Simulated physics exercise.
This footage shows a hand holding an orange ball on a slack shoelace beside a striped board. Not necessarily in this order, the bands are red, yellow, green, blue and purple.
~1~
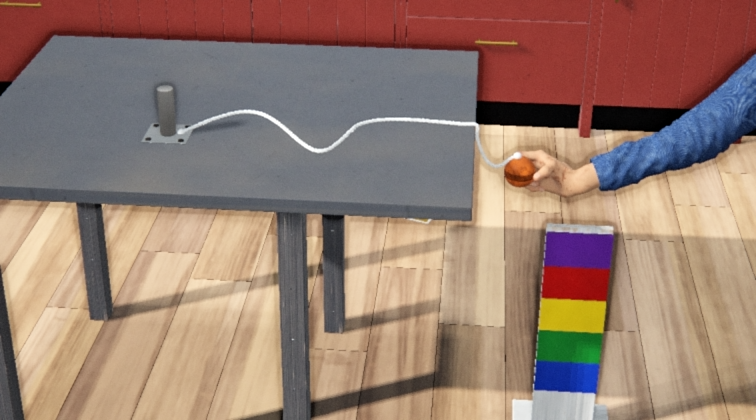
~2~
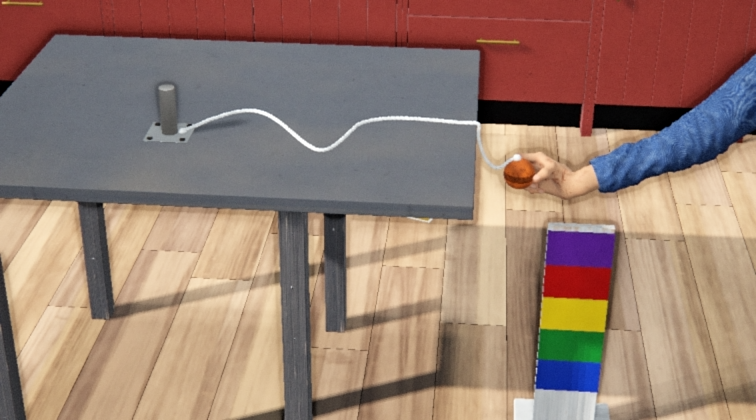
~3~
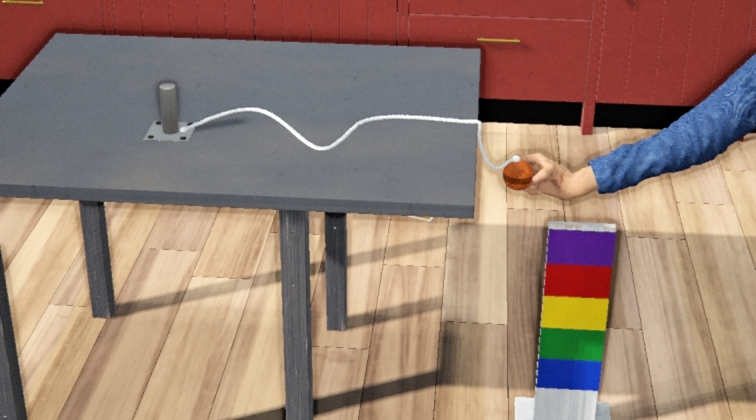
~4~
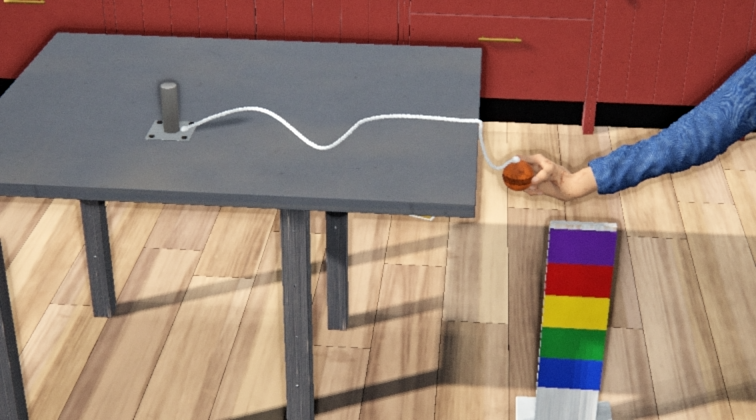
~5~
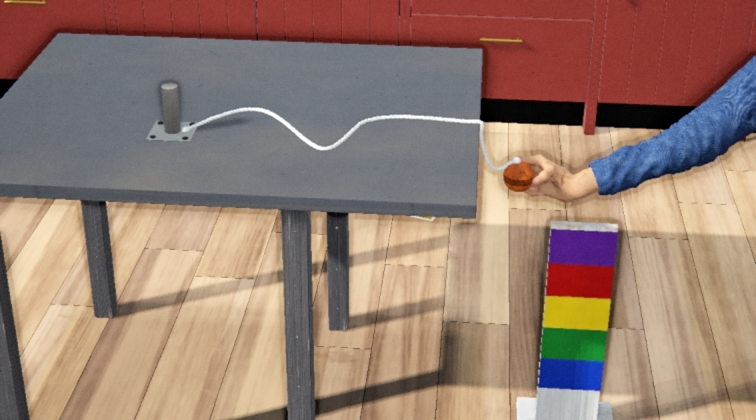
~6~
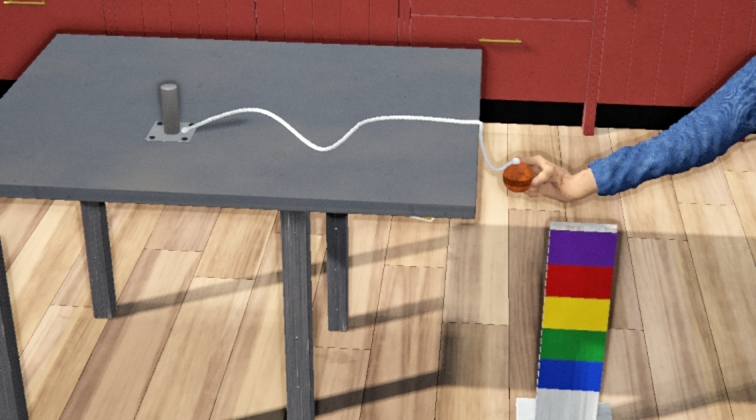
A hand in a blue sleeve barely moved as it held an orange ball just off the table's right edge, its slack white cord winding back to a metal post, above a board with colored stripes.
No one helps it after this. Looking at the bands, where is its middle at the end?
Its middle is at the yellow band.
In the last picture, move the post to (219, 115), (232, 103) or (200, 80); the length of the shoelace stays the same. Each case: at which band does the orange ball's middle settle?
Going case by case, it's green, green and finally yellow.
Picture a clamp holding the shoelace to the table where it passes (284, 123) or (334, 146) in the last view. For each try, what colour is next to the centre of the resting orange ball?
Red, then purple.
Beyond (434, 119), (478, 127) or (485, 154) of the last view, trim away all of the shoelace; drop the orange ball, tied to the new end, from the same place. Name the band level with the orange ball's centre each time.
In turn it lines up with above them all, purple and red.
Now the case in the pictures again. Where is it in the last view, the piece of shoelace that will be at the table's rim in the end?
Roughly (371, 120).
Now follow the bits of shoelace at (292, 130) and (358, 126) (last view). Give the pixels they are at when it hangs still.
End: (337, 137) and then (462, 141).
Soon after, ball near (453, 303); level with yellow.
Then, ball near (469, 326); level with yellow.
At rest, ball near (472, 326); level with yellow. Its middle rests at the yellow band.
